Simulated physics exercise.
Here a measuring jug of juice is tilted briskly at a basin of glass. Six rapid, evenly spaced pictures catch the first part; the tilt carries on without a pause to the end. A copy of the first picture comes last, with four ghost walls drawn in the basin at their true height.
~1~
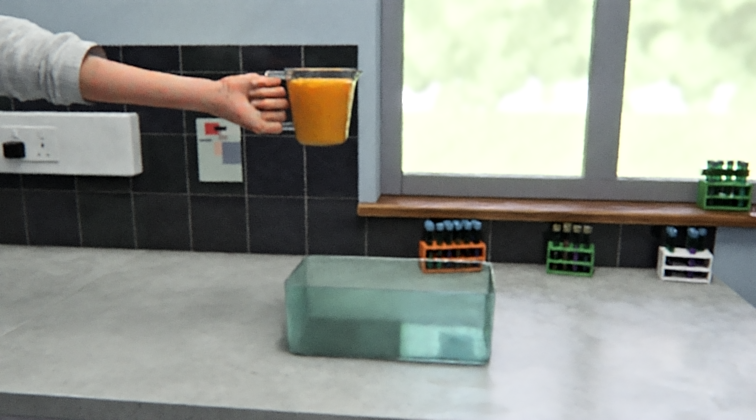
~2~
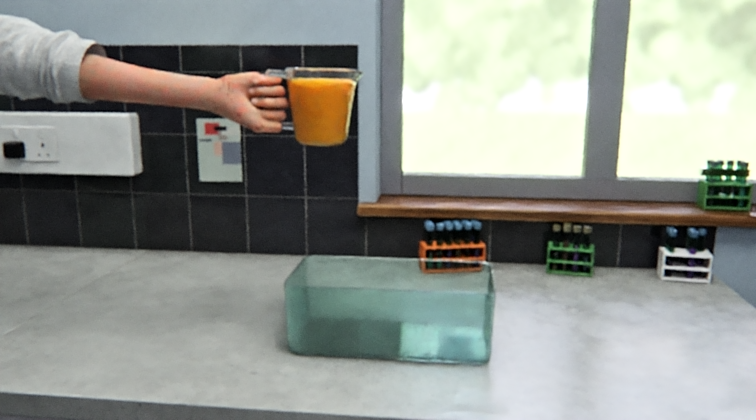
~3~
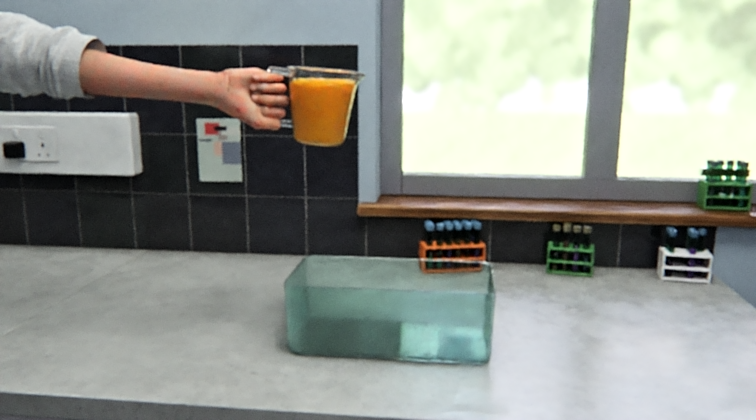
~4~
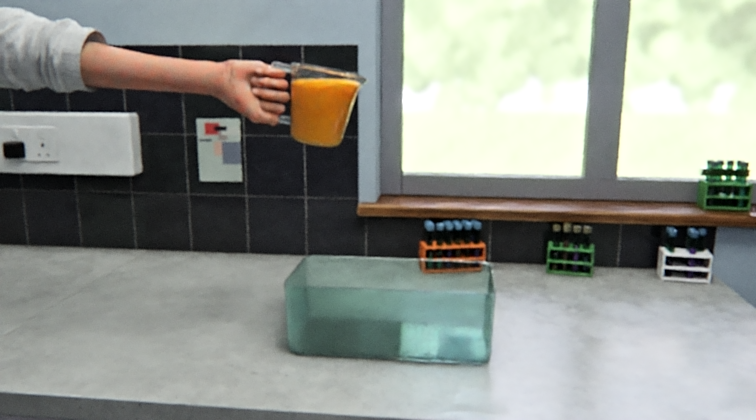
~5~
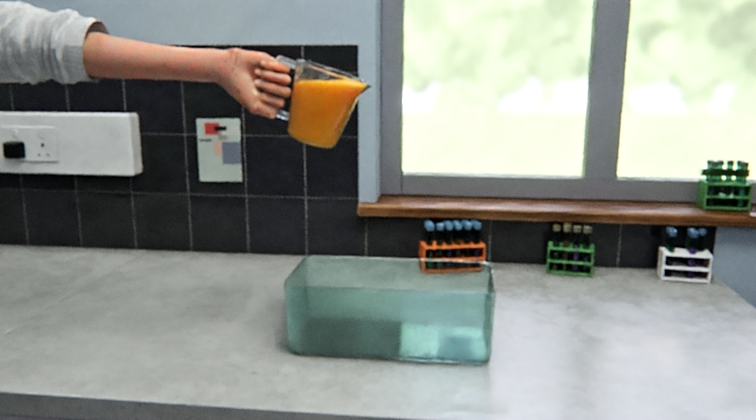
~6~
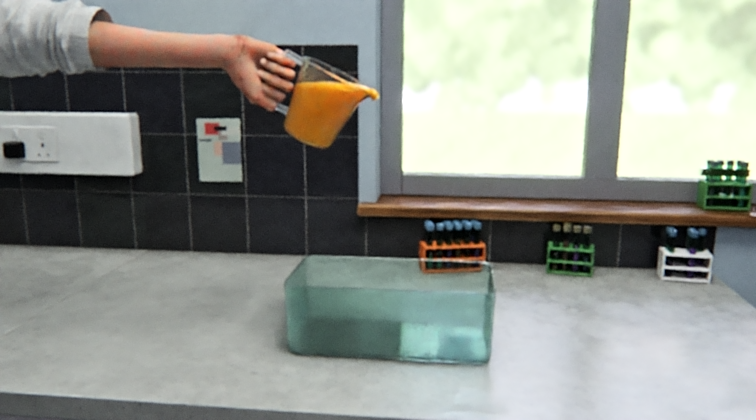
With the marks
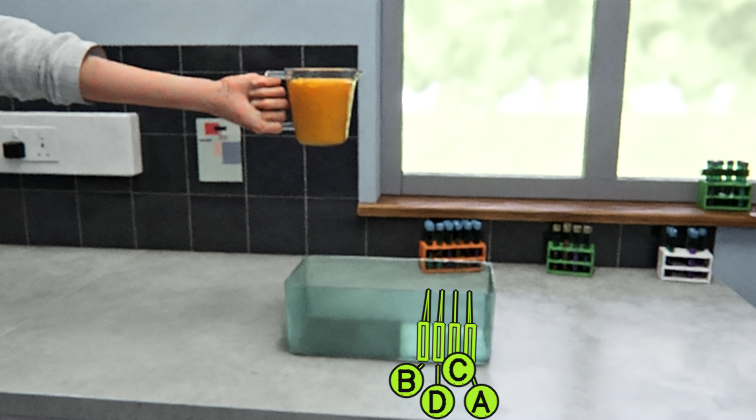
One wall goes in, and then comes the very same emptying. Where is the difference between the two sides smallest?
Use position B.
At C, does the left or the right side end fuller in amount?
The left one.
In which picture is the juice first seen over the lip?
Picture 6.
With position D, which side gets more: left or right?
The left side.
In lime, A at (469, 367); B at (422, 364); C at (453, 366); D at (438, 365).
With A, about 93 % ends left of the wall and 3 % right of it; 3 % is lost outside.
With B, about 44 % ends left of the wall and 53 % right of it; 3 % is lost outside.
With C, about 91 % ends left of the wall and 4 % right of it; 5 % is lost outside.
With D, about 85 % ends left of the wall and 8 % right of it; 7 % is lost outside.
